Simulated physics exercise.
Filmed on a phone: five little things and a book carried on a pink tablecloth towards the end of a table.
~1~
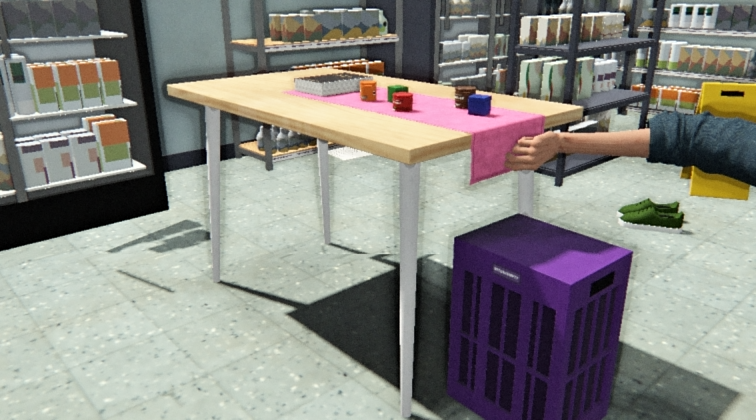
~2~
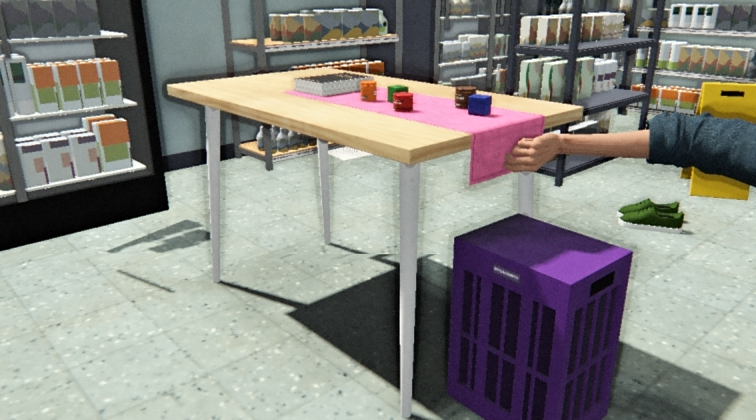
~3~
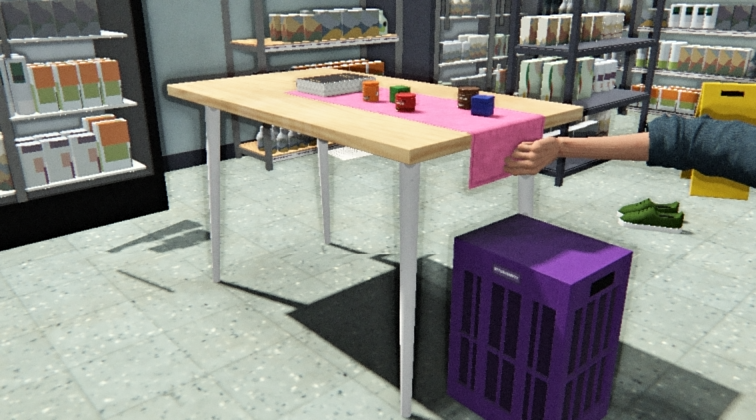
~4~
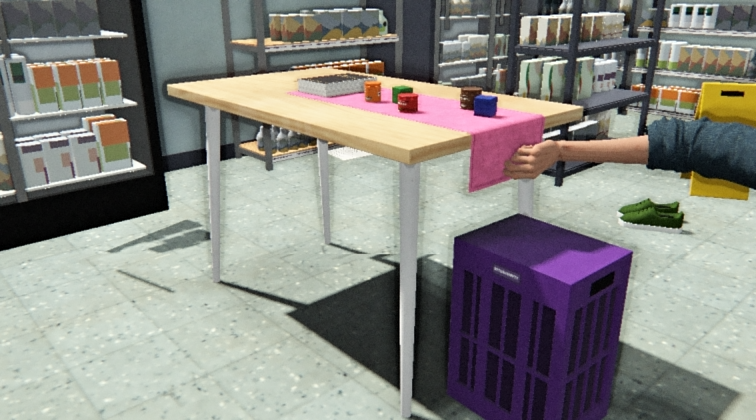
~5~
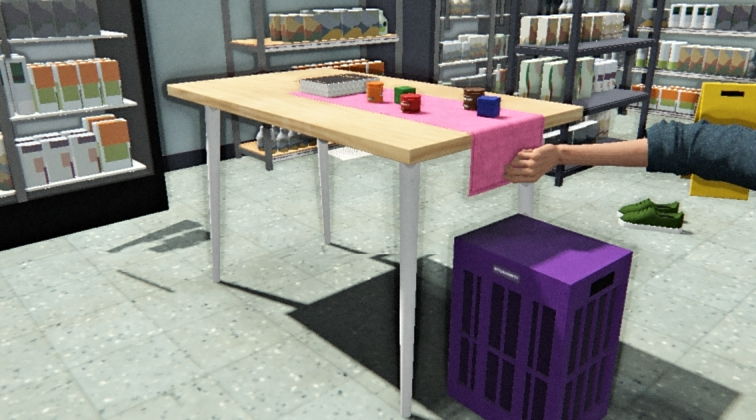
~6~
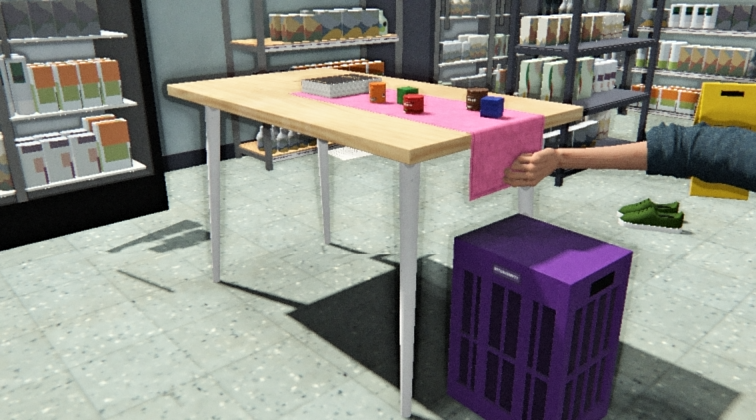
A hand slowly pulling a pink cloth down over a table's edge, the small coloured pots and cubes on it shifting right.
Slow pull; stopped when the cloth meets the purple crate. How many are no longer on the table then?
Off the edge: One.
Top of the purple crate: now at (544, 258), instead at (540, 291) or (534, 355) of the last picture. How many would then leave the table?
First height: 2; second height: 4.
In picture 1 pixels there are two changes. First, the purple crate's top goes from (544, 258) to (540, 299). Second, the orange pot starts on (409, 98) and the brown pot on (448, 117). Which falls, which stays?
Orange pot: Safe; brown pot: Lost.
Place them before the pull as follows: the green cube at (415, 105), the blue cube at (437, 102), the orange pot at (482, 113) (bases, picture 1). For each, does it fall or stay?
Here's what happens: The green cube remains aboard, the blue cube remains aboard, the orange pot leaves its perch.
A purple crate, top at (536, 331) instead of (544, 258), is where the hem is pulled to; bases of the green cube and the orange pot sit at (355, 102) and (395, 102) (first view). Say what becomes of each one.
As for the green cube, it stays in place; as for the orange pot, it stays in place.
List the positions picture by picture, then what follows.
Hem (470, 185); blue cube (480, 96); brown pot (466, 88); red pot (403, 94); green cube (398, 86); orange pot (368, 82); top of the crate (544, 258), in the first picture.
Hem (469, 185); blue cube (481, 96), in the second picture.
Hem (469, 189); brown pot (469, 88), in the third picture.
Hem (469, 193); red pot (408, 95); top of the crate (544, 258), in the fourth picture.
Hem (468, 197); green cube (405, 87), in the fifth picture.
Hem (470, 201); blue cube (493, 98); brown pot (478, 89); red pot (414, 96); green cube (408, 88); orange pot (378, 83), in the sixth picture.
Soon after, hem near (505, 206); all still up.
Then, hem on the crate; blue cube gone.
At rest, hem on the crate; blue cube gone. The answer is one.
